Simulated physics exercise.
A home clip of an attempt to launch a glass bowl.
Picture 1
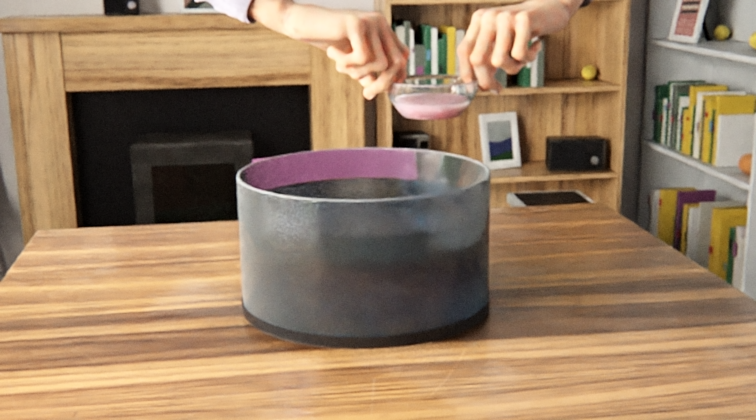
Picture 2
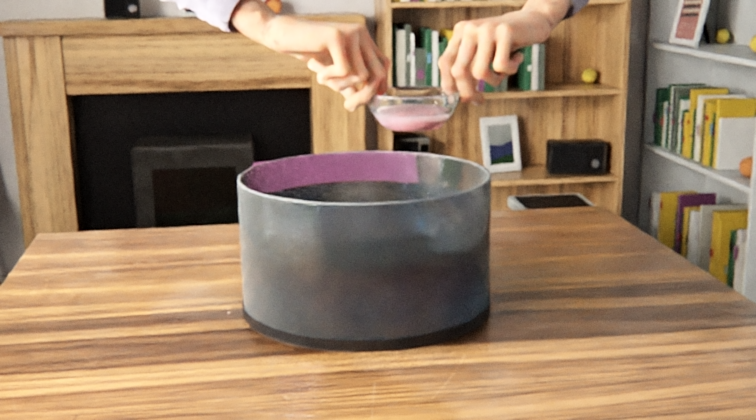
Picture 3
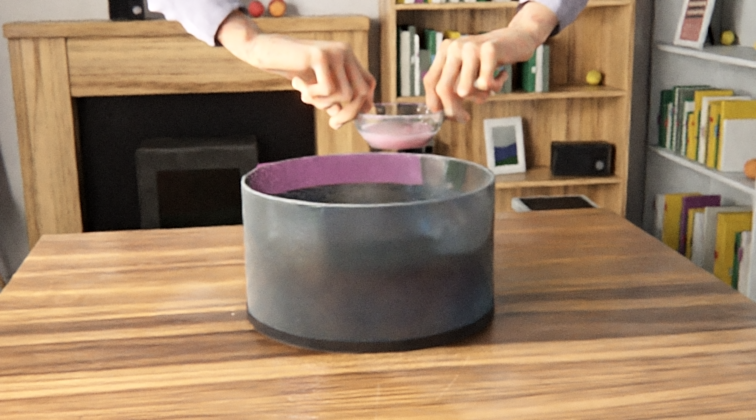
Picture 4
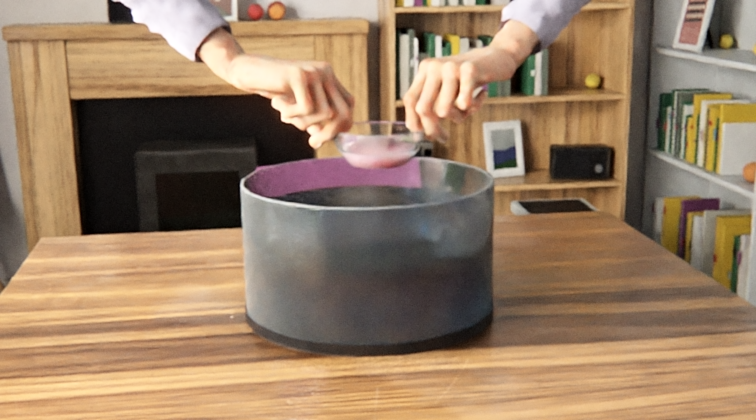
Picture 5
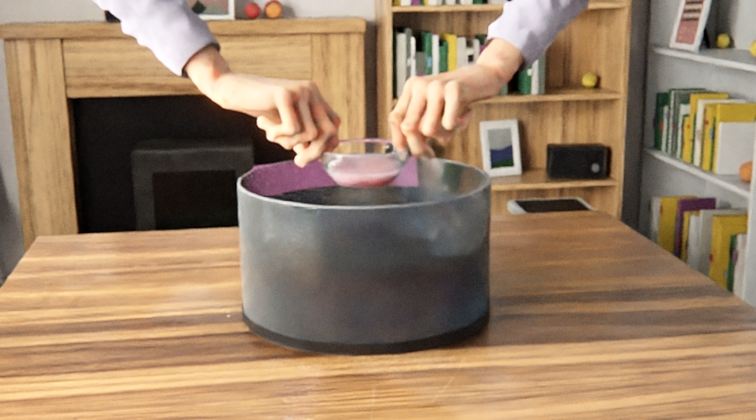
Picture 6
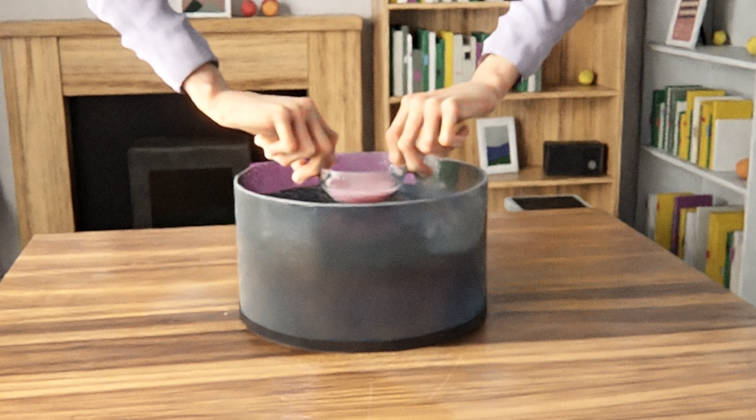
A small glass bowl, partly filled with pinkish liquid, is held by two hands above a large dark round basin on a striped wooden table, seen from the front in a living room. A purple band lines the basin's inner back wall, with a wooden fireplace behind and bookshelves at right. The hands lower the bowl steadily, drifting left, until it hovers at the basin's rim.
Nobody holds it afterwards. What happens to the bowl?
Once free, it floats.
Next, the bowl dips into the water.
After that, it bobs and steadies.
Finally, the bowl floats with about half of its side showing.
